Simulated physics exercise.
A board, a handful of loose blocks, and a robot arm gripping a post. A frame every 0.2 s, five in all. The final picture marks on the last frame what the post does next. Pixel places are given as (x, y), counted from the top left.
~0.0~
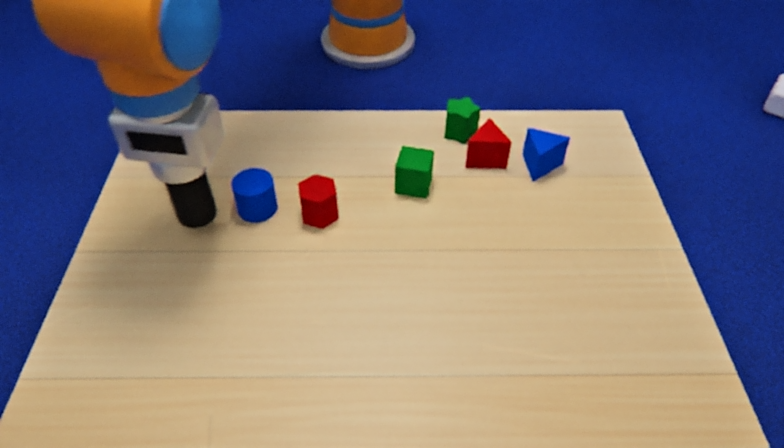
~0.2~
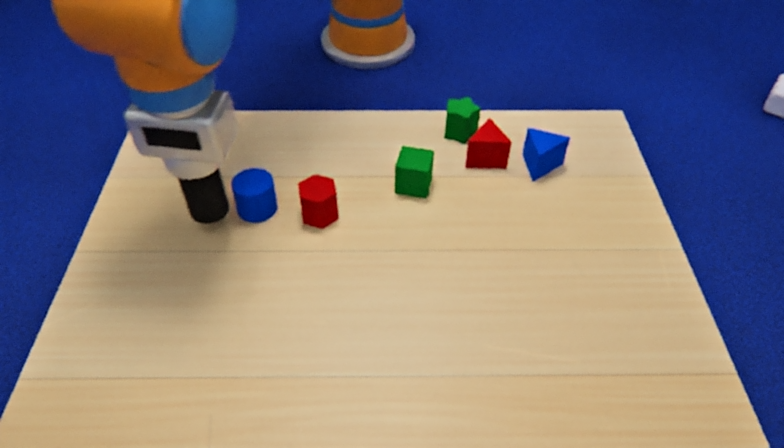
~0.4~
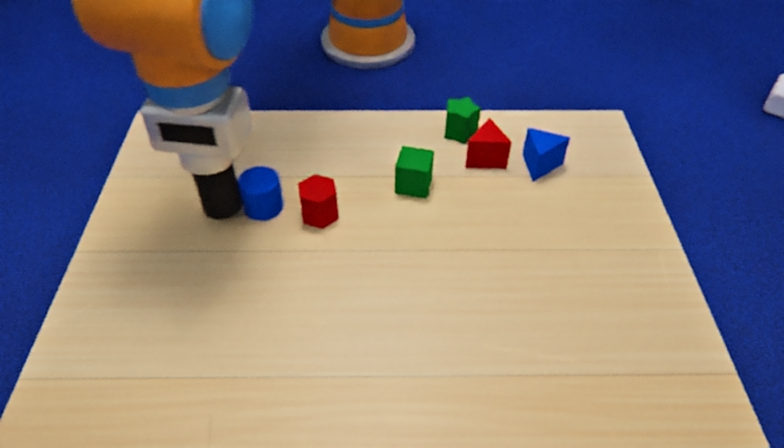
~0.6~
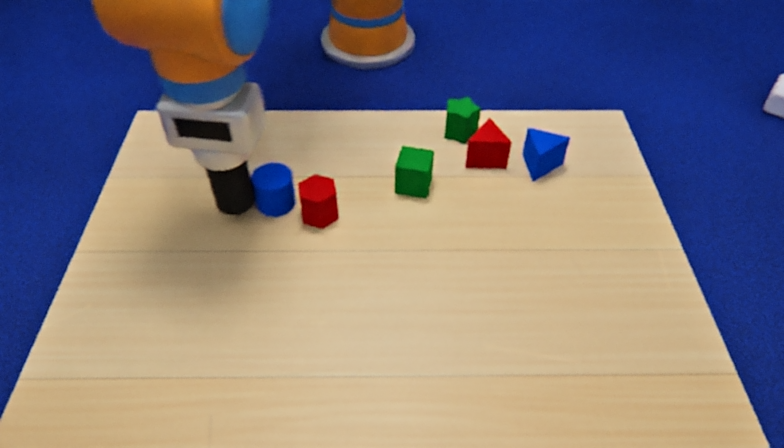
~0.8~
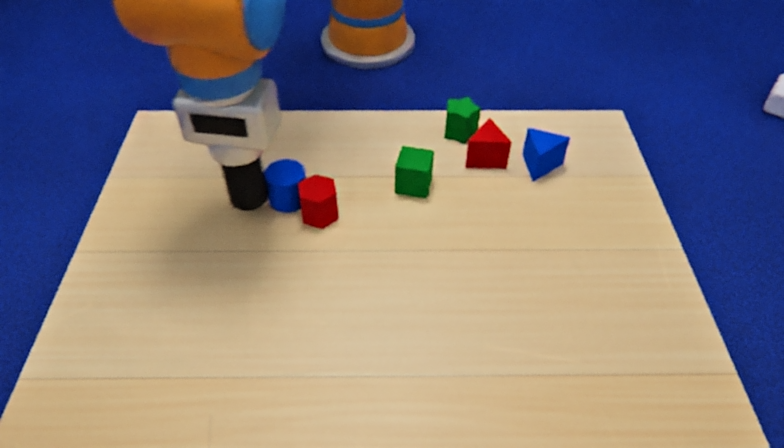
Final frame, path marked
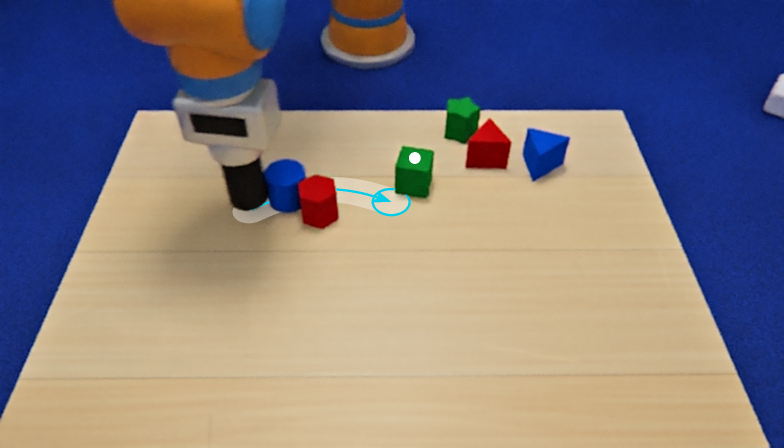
To begin with, a robot arm holds a dark post just left of a blue cylinder, with red, green and blue blocks spread to the right. The post moves right, meets the cylinder and pushes it a short way right and slightly back, close beside the red six-sided block.
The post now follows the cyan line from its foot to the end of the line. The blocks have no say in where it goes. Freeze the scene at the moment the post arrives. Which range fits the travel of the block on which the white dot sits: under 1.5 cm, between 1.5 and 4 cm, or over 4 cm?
Overall it shifts less than 1.5 cm.
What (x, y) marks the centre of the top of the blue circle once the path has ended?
I'd guess (381, 144).
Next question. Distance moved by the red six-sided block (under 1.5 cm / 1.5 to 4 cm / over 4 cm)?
Once the path ends, it will sit under 1.5 cm from where it is now.
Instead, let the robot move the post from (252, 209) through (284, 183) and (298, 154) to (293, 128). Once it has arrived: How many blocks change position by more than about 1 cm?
Total moved: One.
The drawn path runs from (252, 209) through (298, 193) and (346, 190) to (391, 202); the dot is on the green square block.
On the path given first. One third of the way, post (297, 181); blue circle (331, 155).
Two thirds of the way, post (347, 179); blue circle (373, 145); red six-sided block (323, 189), turned 25° clockwise.
At the end, post (391, 190); blue circle (381, 144); red six-sided block (323, 189), turned 25° clockwise; green square block (422, 157), turned 20° anticlockwise.
